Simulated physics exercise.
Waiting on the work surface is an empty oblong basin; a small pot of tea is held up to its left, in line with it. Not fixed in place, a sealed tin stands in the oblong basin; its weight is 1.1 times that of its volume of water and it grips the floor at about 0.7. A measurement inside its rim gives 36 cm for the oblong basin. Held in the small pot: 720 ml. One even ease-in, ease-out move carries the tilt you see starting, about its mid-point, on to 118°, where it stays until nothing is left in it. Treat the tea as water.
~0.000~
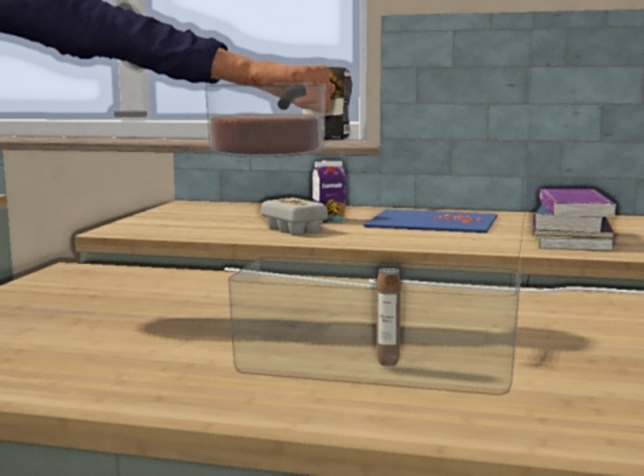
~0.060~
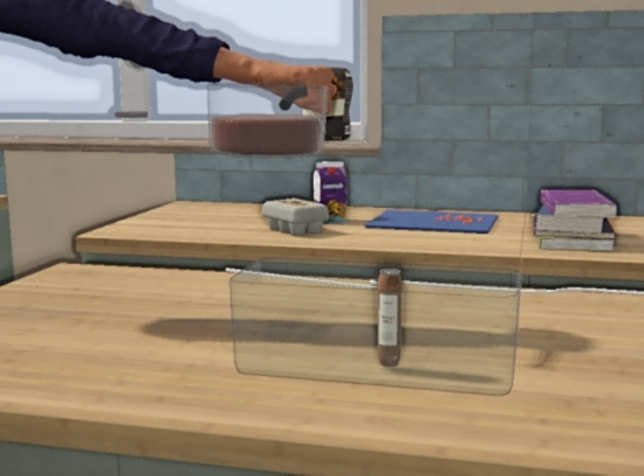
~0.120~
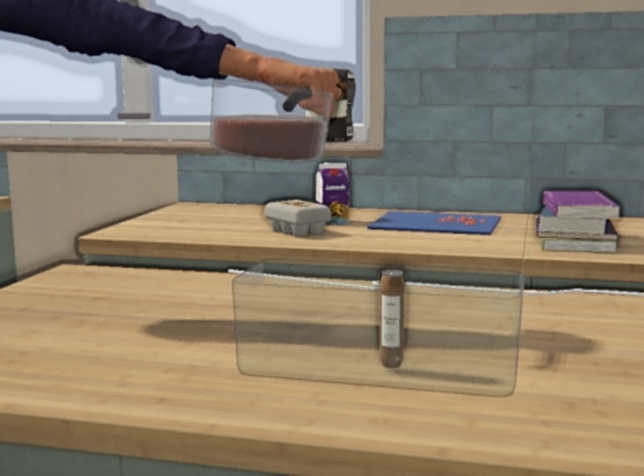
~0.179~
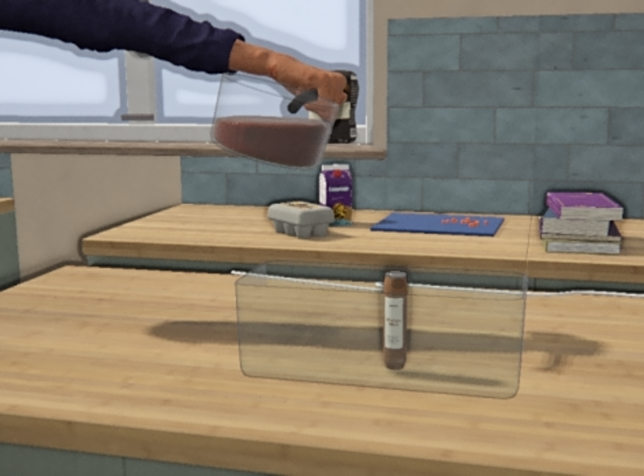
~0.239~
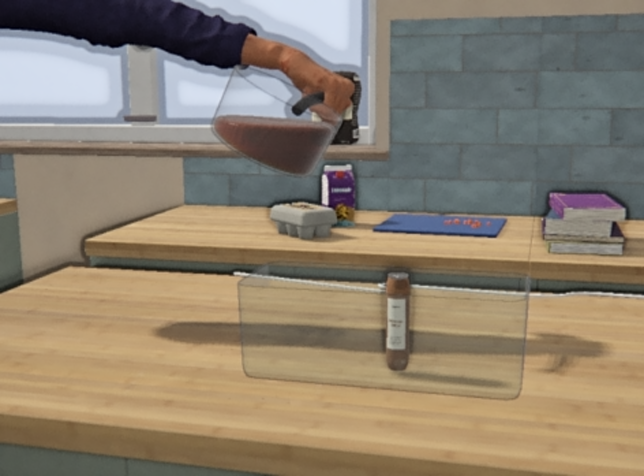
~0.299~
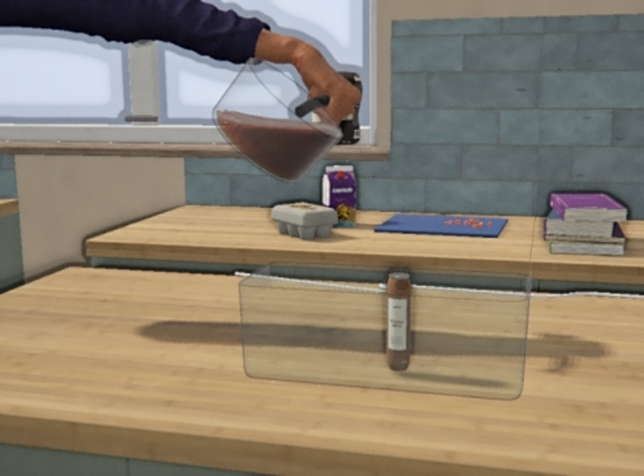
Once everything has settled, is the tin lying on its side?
Yes.
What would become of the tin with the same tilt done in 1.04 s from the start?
Outcome - the tin remains standing.
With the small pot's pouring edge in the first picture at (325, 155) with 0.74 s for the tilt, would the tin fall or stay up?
It does not tip.
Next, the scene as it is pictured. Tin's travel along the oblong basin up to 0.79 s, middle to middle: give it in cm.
Reading: Roughly 2 cm.
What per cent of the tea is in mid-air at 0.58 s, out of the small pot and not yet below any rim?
I'd put it at about 54 percent.
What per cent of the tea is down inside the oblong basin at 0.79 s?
About 86 per cent.
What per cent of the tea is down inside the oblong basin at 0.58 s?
About 20 per cent.
By 0.58 s the tilt is 105° and 25 per cent is still to pour; the tin stands where it began.
By 0.79 s the tilt is 118° and 3 per cent is still to pour; the tin leans 7°.
By 1.00 s the tilt is 118° and 0 per cent is still to pour; the tin leans 42°.
By 1.24 s the tilt is 118° and 0 per cent is still to pour; the tin lies on its side.
At rest the tin lies on its side.
